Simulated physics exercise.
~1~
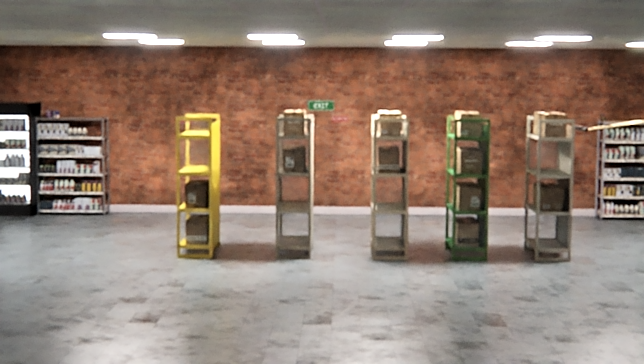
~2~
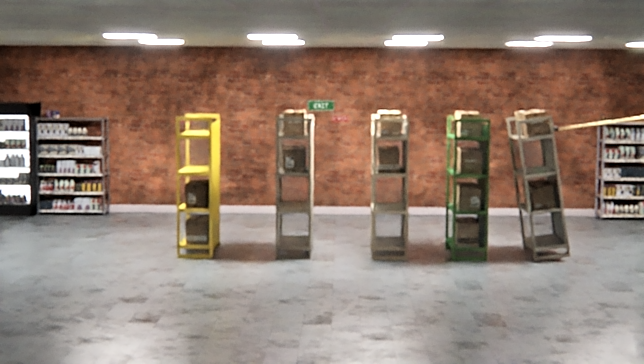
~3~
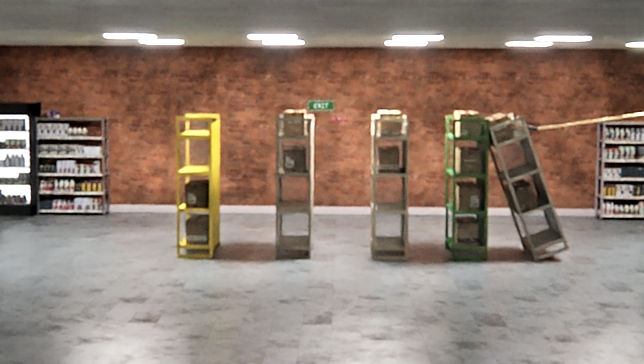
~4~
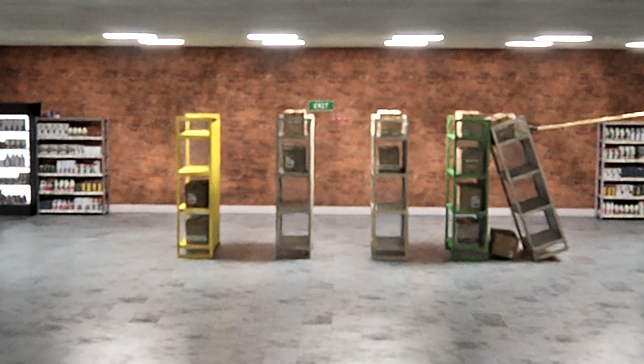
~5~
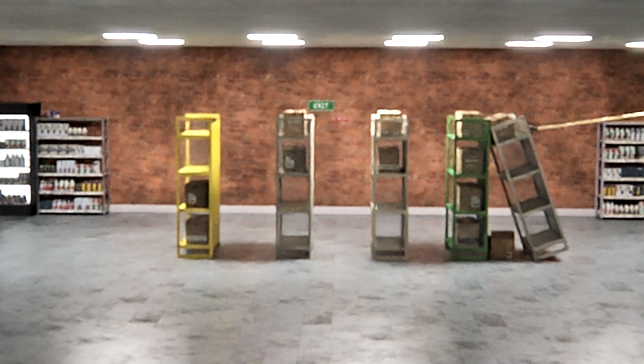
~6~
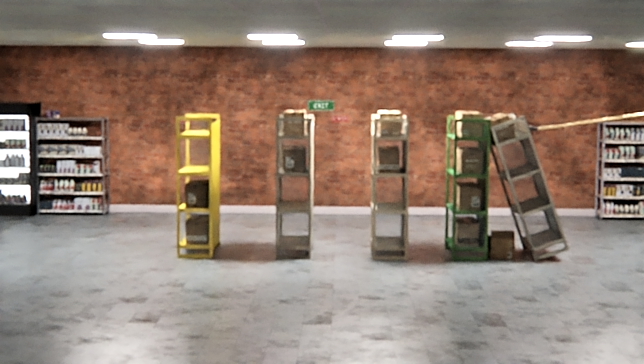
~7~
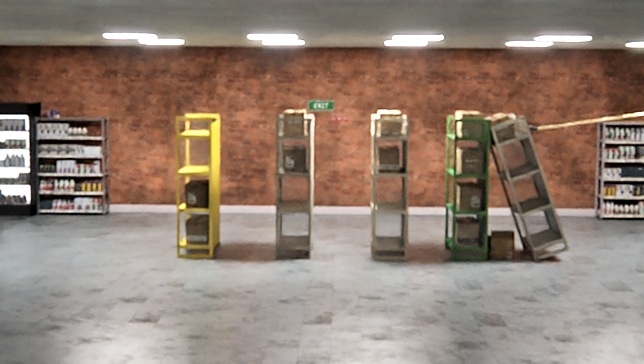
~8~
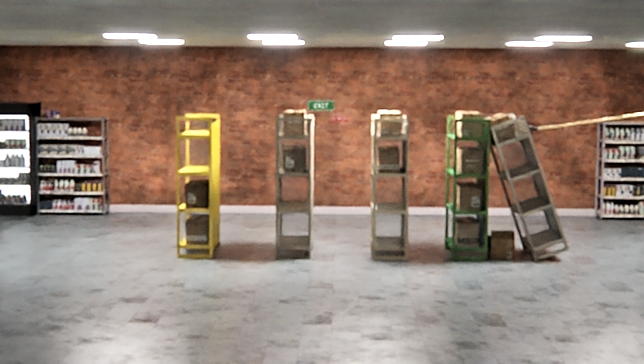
In a shop-like room with a brick wall and grey floor, seen from the front by a still camera, five narrow shelving units stand in a spaced row. The far left one is yellow, the fourth is green and the others are greyish, with stocked shelves at either side. A thin pale pole reaches in from the right and pushes the top of the rightmost unit leftward. It tips until it props against the green unit, and a carton drops out and settles on the floor between them. The pole stops, the tilted unit stays leaning, and the other four remain upright.
